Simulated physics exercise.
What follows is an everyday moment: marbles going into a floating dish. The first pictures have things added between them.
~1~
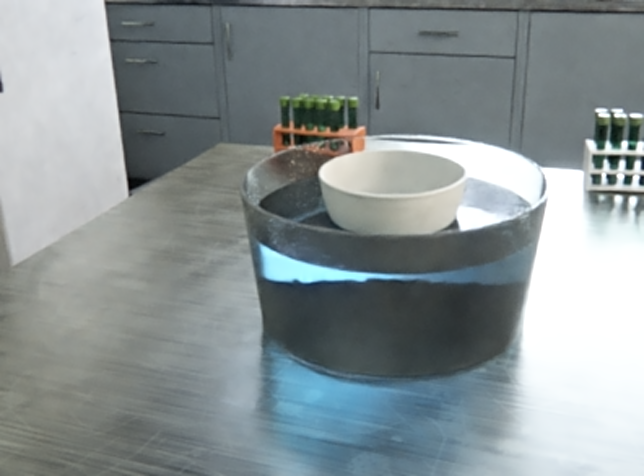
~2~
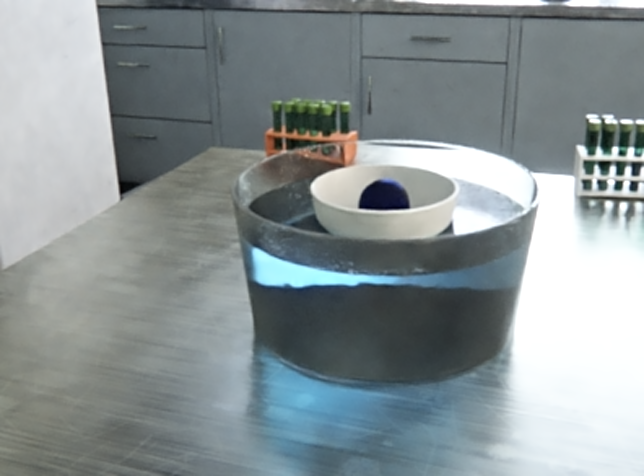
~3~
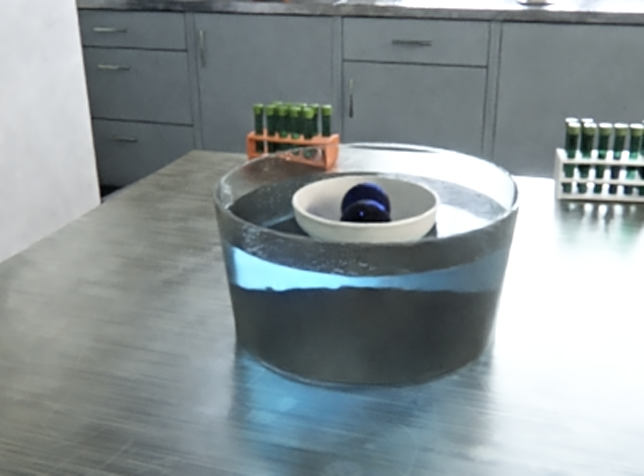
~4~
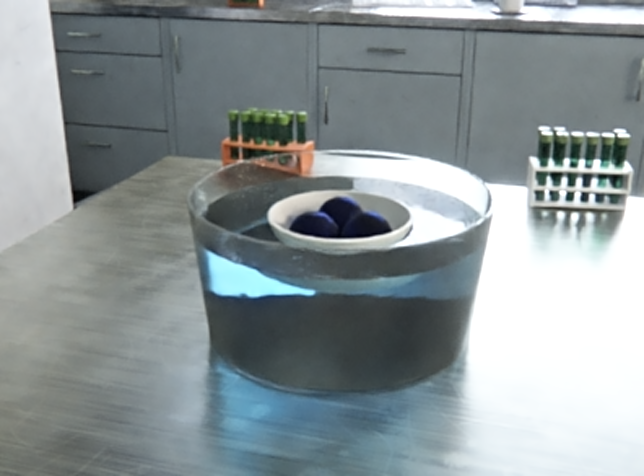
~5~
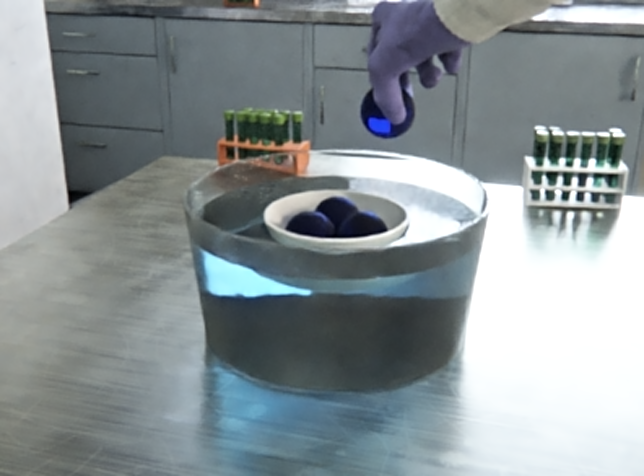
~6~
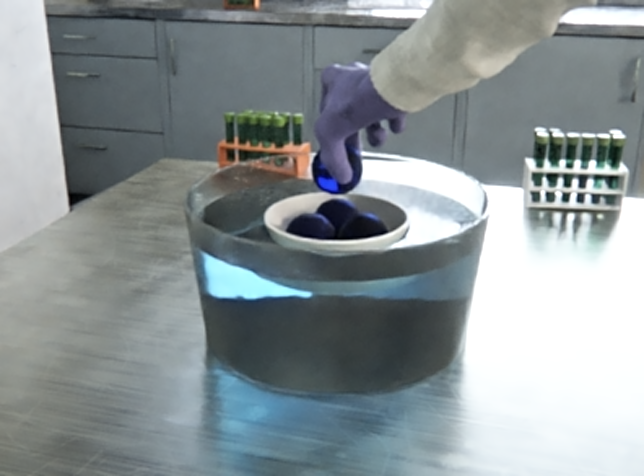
Dark blue balls accumulating in a white dish floating in a water tub, a gloved hand lowering another above them.
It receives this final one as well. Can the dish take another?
I think it's done for with that one.
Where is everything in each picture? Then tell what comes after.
Dish (393, 173) empty; most of its side above the surface, in the first frame.
Dish (384, 188) with one aboard; about two thirds of its side above the surface, in the second frame.
Dish (366, 200) with two aboard; about a third of its side above the surface, in the third frame.
Dish (341, 215) with three aboard; about a fifth of its side above the surface, in the fourth frame.
Dish (337, 215) with three aboard; about a fifth of its side above the surface; the next glass marble in the hand at (388, 111), in the fifth frame.
Dish (337, 217) with three aboard; about a fifth of its side above the surface; the next glass marble in the hand at (337, 168), in the sixth frame.
Shortly, the glass marble is in and the dish dips.
Then, water pours in over its edge.
At the finish, the dish lies on the bottom with its load.
